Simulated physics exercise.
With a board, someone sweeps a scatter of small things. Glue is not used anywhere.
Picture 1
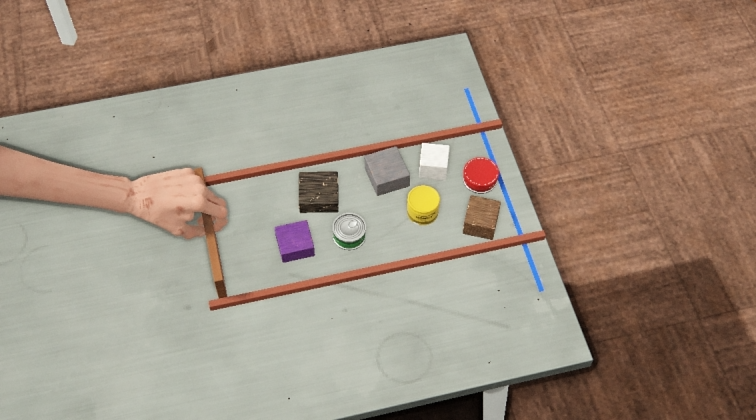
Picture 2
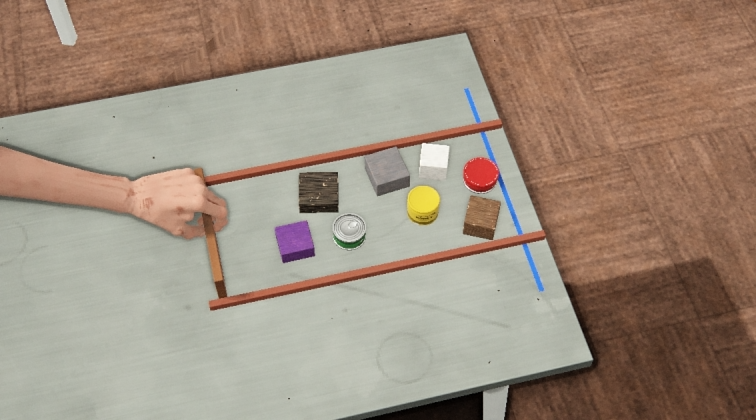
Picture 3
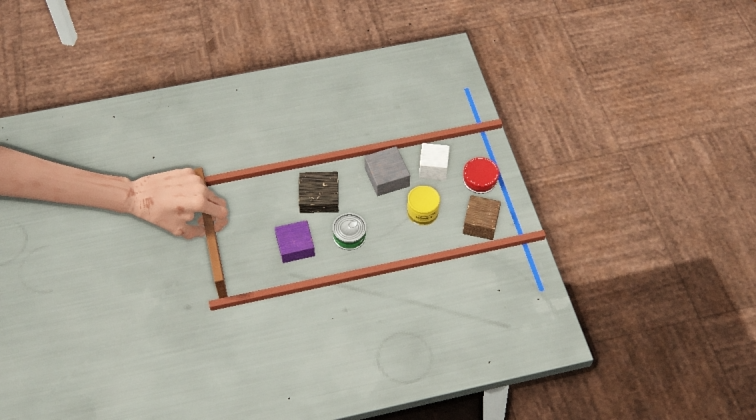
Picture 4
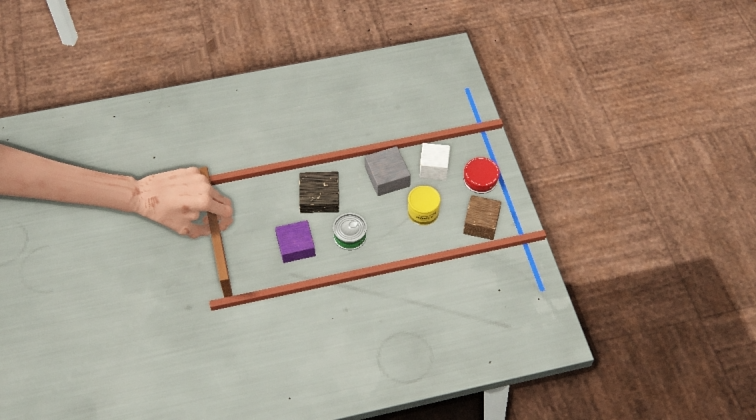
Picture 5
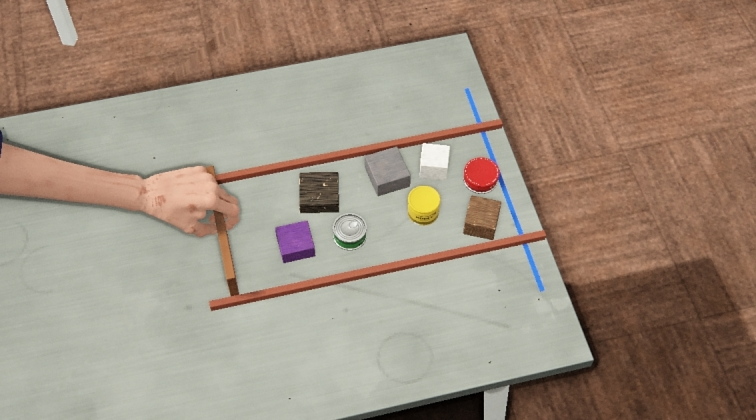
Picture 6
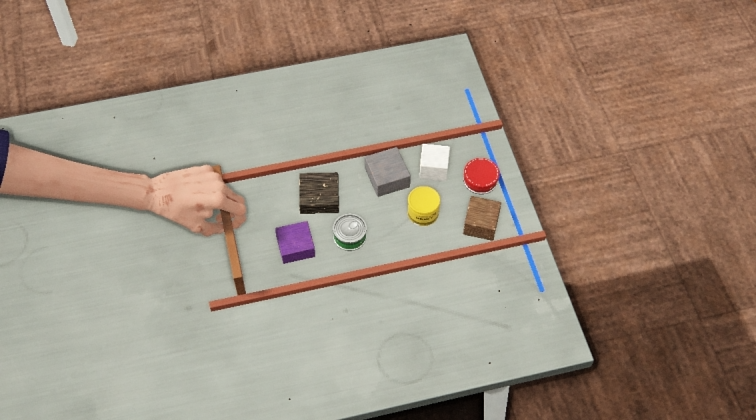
A hand slides a wooden board slightly right between two rails, toward scattered blocks and tubs.
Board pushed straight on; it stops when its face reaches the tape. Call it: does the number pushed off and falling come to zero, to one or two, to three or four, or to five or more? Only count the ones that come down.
It comes to five or more.
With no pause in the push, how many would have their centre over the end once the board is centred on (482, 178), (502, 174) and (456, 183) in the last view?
That makes 6, 6, 3.
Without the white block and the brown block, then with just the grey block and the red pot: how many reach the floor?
4 for the first case, 4 for the second.
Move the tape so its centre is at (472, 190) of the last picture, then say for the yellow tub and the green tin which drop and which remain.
Yellow tub: Stays; green tin: Stays.
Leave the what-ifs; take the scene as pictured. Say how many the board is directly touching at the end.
Result: 2 in all.
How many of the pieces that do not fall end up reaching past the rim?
2 in all.
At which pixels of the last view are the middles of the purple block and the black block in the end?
They come to rest around (525, 196) and (511, 151).
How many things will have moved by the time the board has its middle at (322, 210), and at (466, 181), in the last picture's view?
The counts are 3 and 8.
Early on, none off yet; red pot at rest near (481, 176); brown block at rest near (482, 218); white block at rest near (435, 163).
A while later, none off yet; red pot travelled about its own width near (503, 175); brown block travelled about its own width near (508, 217); white block travelled well along near (494, 145).
Finally, the number that fall off is five or more; lost, green tin, grey block, yellow tub, white block, brown block and red pot.
